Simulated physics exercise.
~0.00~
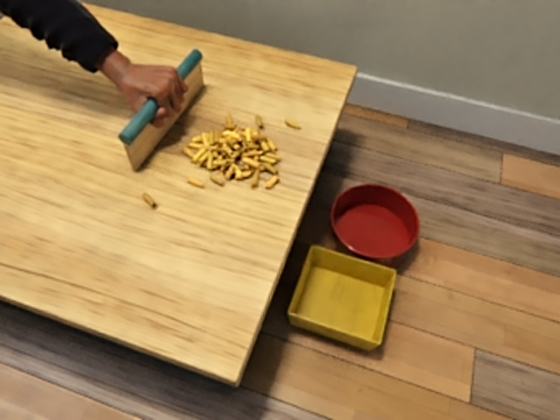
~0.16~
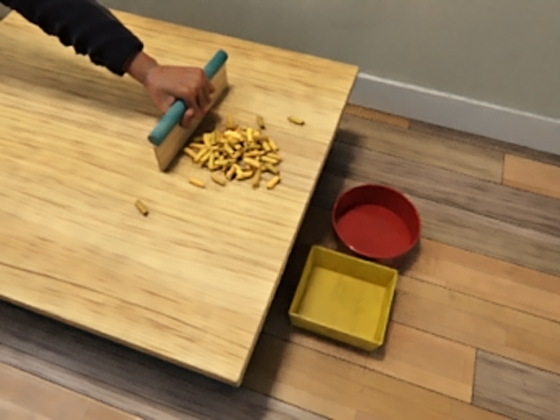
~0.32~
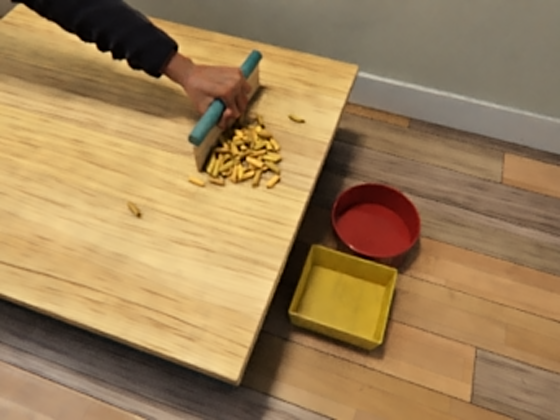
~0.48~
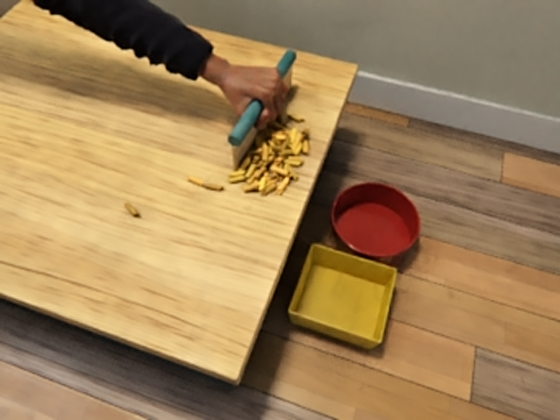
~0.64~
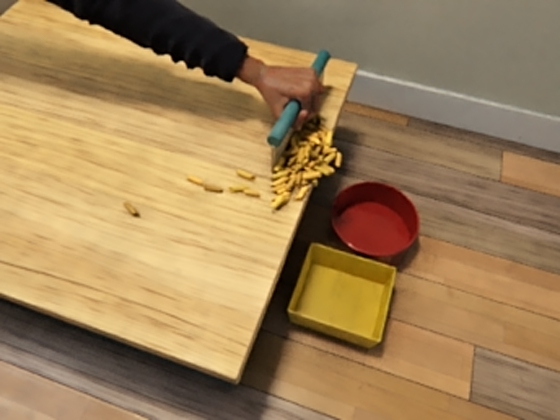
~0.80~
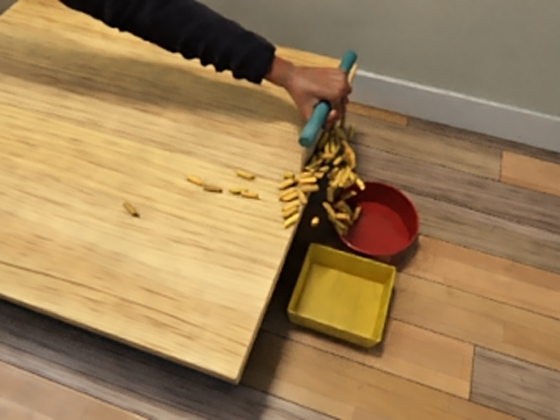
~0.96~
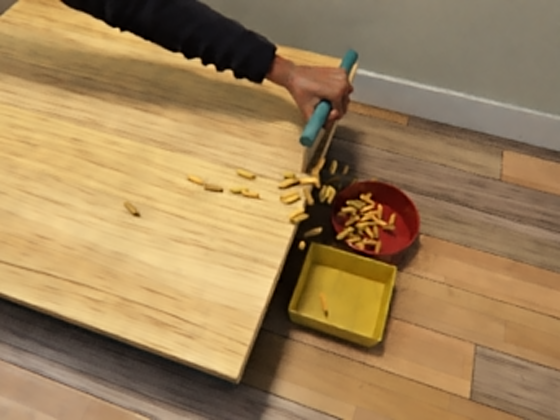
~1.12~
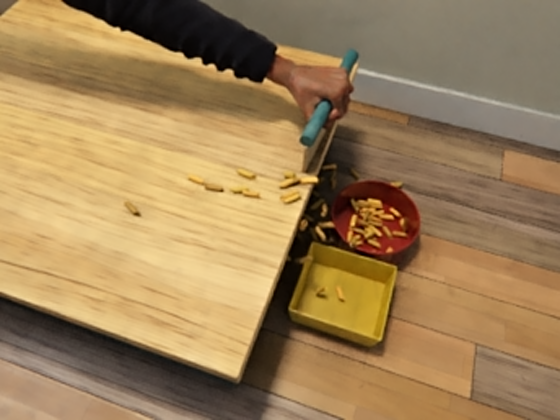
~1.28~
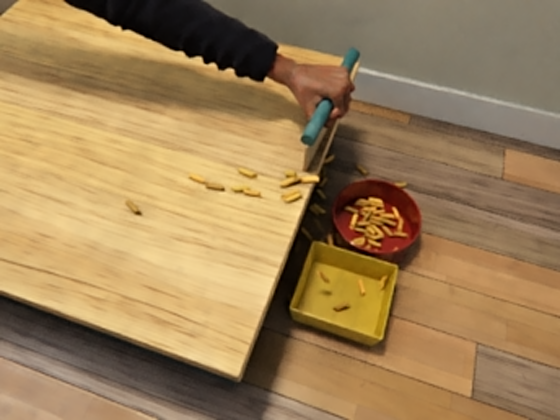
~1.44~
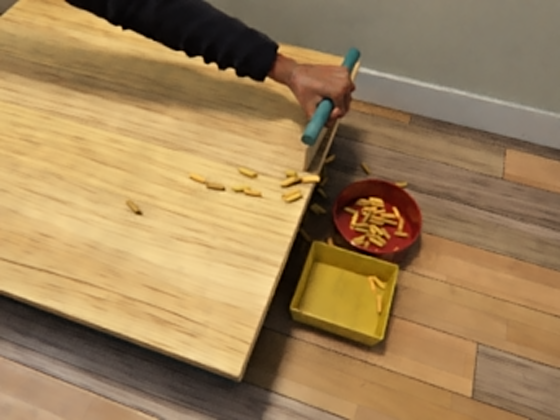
Hand pushing dry pasta rightward off a wooden table with a scraper, about half landing in a red pot, few in a yellow tin.
